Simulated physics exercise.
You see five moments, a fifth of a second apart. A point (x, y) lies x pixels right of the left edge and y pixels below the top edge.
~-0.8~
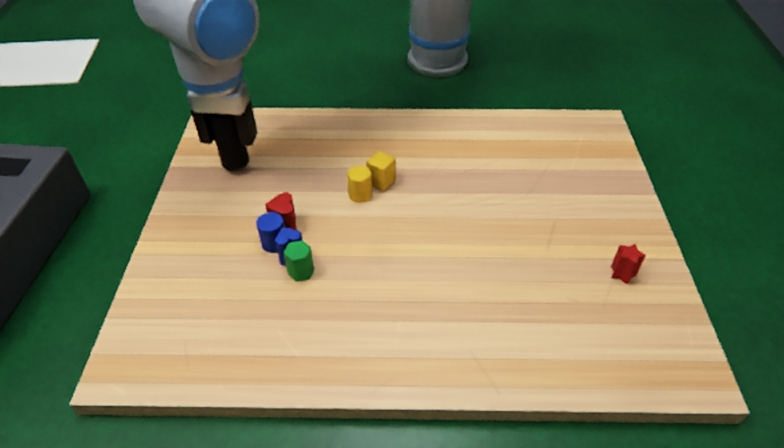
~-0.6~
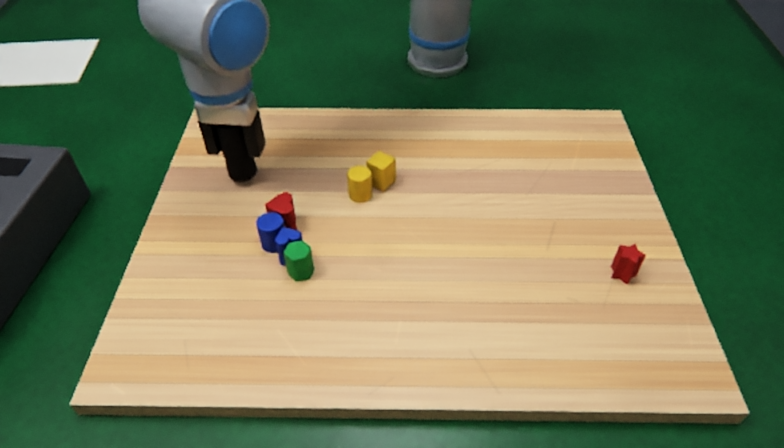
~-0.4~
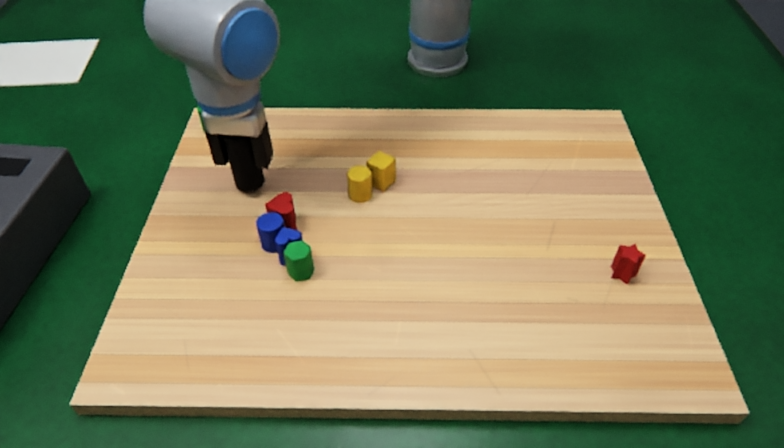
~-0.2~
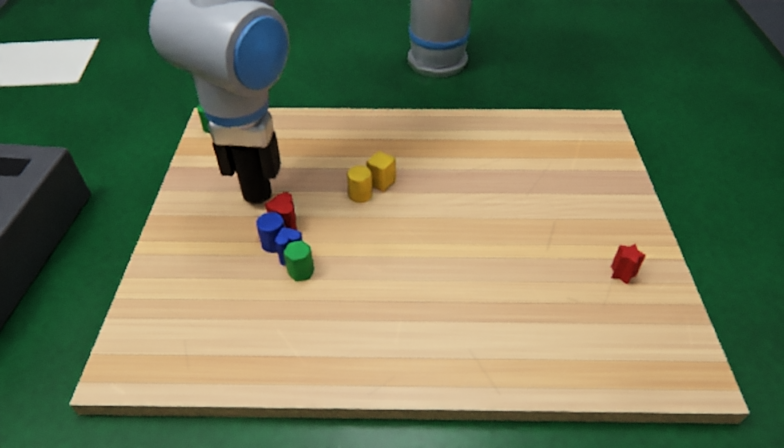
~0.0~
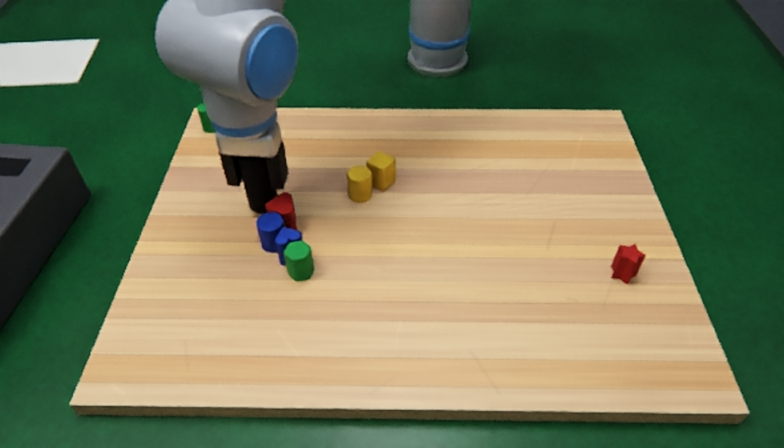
The clip opens on a wooden board holding a cluster of red, blue and green blocks, two yellow blocks and a red star, with a robot arm at the upper left. The arm moves its black tip slightly down and right to the cluster's red block, while the blocks stay still.
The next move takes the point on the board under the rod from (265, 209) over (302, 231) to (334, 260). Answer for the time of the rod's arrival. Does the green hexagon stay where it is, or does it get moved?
The block in question stays where it was by the end.
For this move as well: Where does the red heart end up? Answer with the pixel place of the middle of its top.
At the end it should sit near (349, 255).
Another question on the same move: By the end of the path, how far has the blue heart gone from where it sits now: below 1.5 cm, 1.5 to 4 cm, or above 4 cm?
Below 1.5 cm.
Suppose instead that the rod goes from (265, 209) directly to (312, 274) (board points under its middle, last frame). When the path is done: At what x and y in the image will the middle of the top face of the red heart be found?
Just about (323, 225).
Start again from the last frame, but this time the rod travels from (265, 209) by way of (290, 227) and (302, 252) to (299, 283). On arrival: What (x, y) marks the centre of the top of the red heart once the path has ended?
It comes to (328, 241).
The first path, step by step. One third of the way, rod at (289, 218); red heart at (301, 216), turned 15° clockwise.
Two thirds of the way, rod at (312, 235); red heart at (325, 235), turned 15° clockwise.
At the end, rod at (334, 254); red heart at (349, 255); blue heart unmoved; green hexagon unmoved.
